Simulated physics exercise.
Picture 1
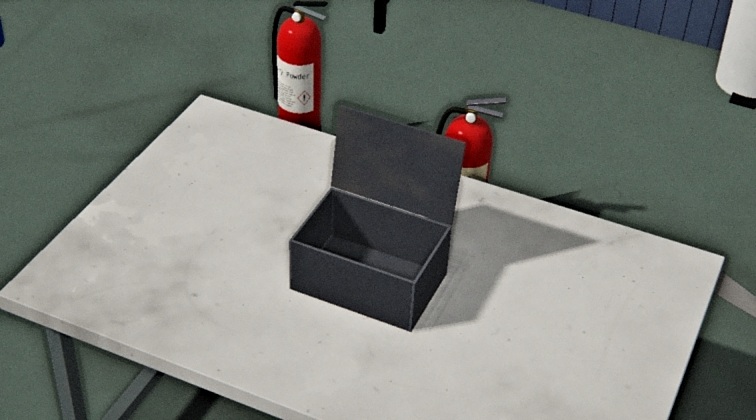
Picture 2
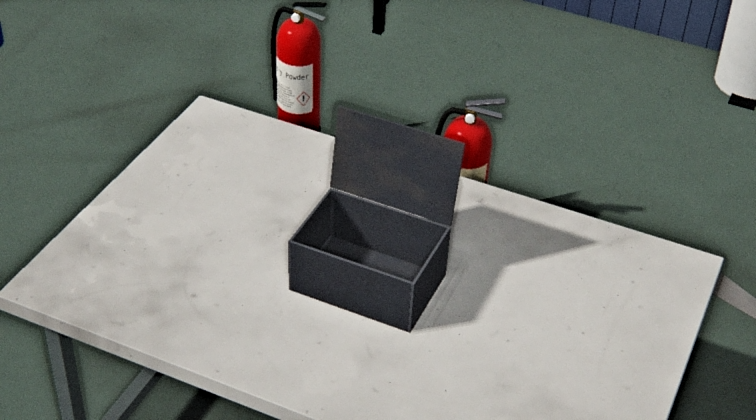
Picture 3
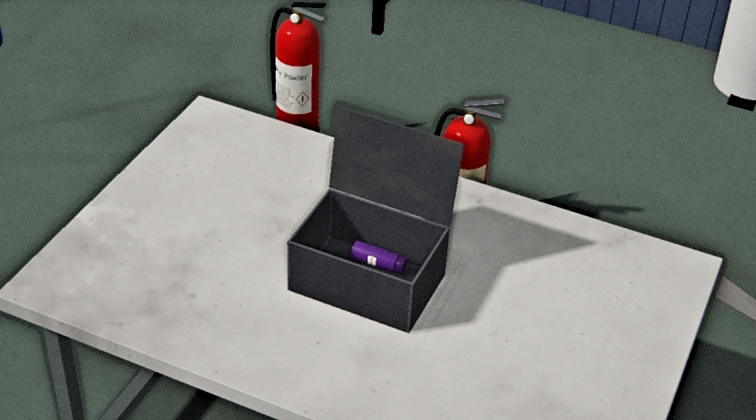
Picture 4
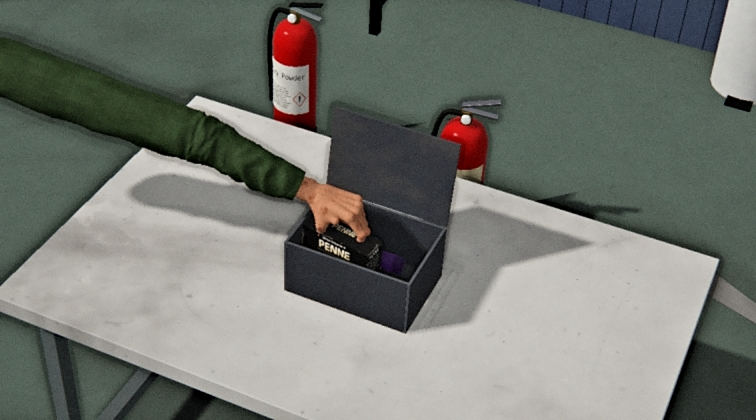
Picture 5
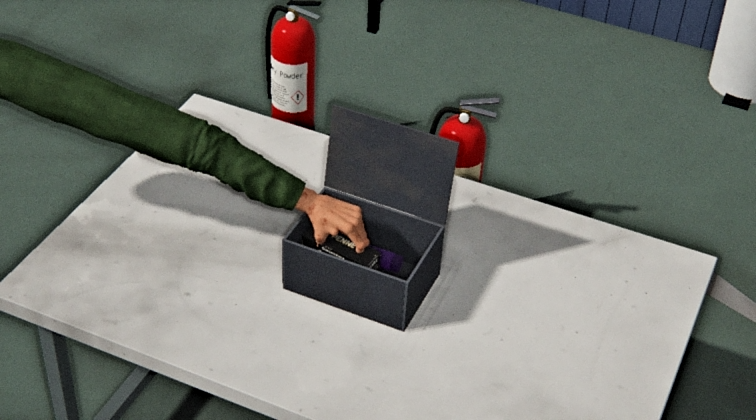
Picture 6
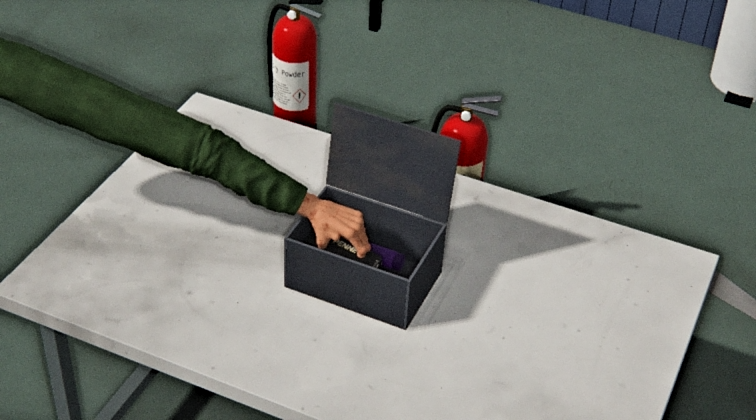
In the video, a small dark case stands open and empty on a pale table, then a purple shaker appears inside it, and a green-sleeved arm reaches in from the left, lowering a black carton beside the shaker.
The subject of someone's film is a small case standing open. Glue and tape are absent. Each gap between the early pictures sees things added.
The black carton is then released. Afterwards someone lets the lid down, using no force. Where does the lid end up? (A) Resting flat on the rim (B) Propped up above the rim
A, resting flat on the rim.
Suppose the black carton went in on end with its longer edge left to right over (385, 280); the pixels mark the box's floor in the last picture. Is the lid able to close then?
Then it will not close.
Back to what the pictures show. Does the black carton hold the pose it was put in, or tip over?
In the end, the black carton keeps its orientation.
Then, 1.20 s after the last picture, lid starting down.
Then, 1.70 s after the last picture, lid 49° above the rim.
Then, 2.00 s after the last picture, lid 17° above the rim.
At rest, lid shut; both in place. Seen from the same camera at the end, black carton near (342, 264).
